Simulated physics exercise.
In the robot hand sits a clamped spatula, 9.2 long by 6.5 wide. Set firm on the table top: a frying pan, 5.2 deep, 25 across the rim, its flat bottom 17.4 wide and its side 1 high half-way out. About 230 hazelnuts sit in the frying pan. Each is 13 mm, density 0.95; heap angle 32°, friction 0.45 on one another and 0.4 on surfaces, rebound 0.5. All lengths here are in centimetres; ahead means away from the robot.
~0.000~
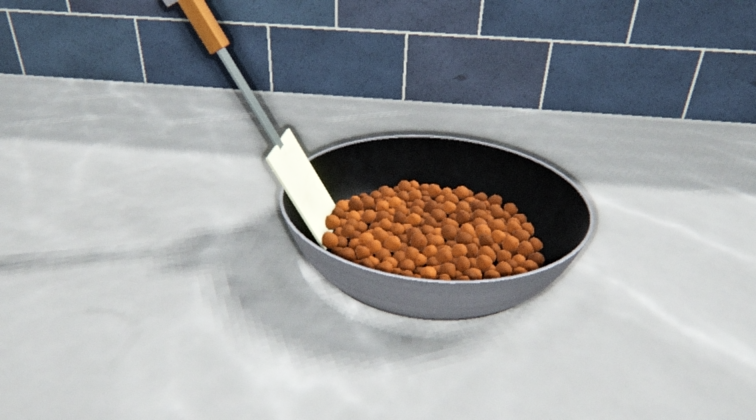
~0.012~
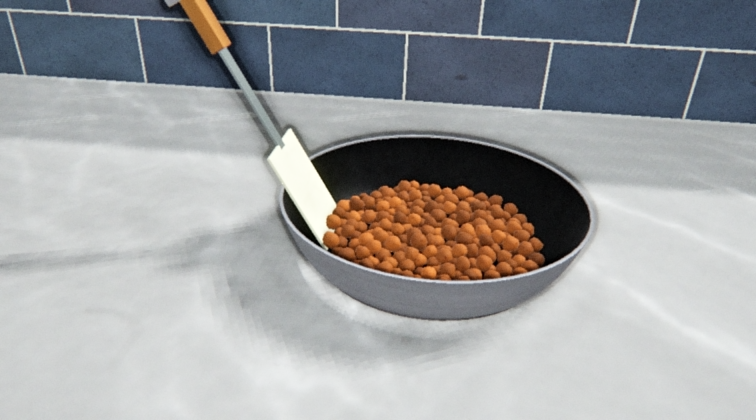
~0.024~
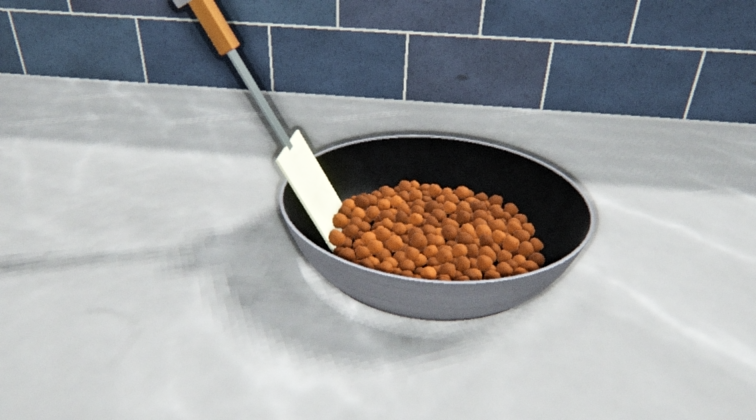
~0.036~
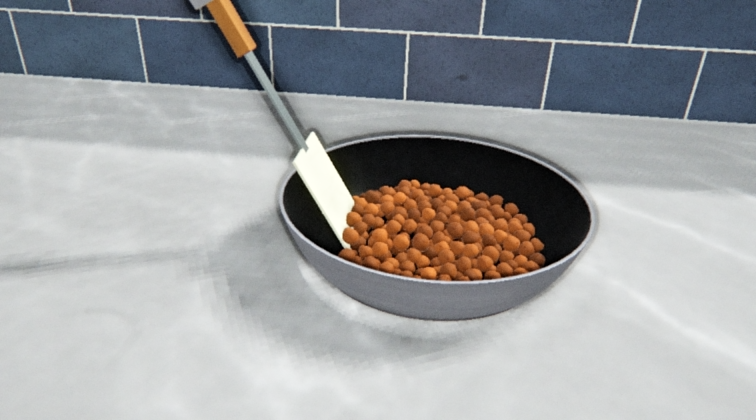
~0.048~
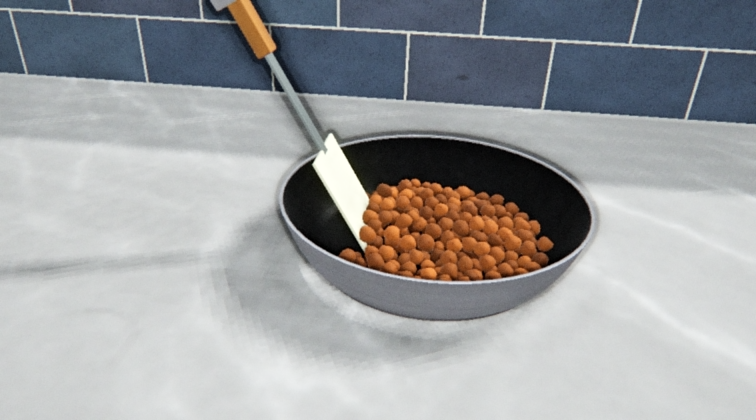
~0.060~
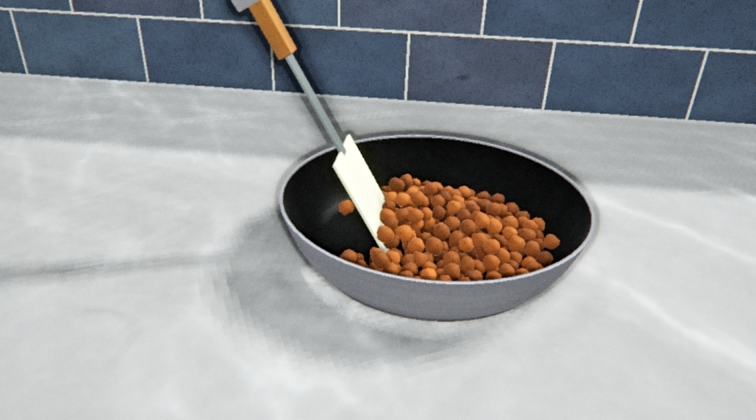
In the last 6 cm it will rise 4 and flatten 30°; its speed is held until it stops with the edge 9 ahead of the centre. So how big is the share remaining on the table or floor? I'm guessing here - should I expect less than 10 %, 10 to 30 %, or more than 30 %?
You should expect 10 to 30 %.
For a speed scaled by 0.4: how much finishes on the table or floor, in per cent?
About 5 per cent.
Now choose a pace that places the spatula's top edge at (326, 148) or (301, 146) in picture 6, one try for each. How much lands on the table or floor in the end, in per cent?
Try one roughly 10 per cent; try two roughly 0 per cent.
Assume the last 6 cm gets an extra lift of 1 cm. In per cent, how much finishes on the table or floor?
It comes to near 10 percent.
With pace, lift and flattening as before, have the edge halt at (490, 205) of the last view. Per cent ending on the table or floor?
5 %, roughly.
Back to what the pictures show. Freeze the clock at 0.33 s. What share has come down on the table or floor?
Roughly 5 per cent.
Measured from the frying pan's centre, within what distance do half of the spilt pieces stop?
Roughly 42 centimetres.
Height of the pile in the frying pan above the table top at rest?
4.0 cm.
After 0.09 s, sloping 61°, highest piece 6 above the table; 229 in the frying pan.
After 0.12 s, sloping 54°, highest piece 6 above the table; 229 in the frying pan.
After 0.33 s, sloping 31°, highest piece 16 above the table; 195 in the frying pan, 10 on the table or floor, 24 on the blade or in flight.
After 1.38 s, sloping 31°, highest piece 4 above the table; 195 in the frying pan, 34 on the table or floor.
At rest, 195 in the frying pan, 34 on the table or floor. That is 15 % on the table or floor.
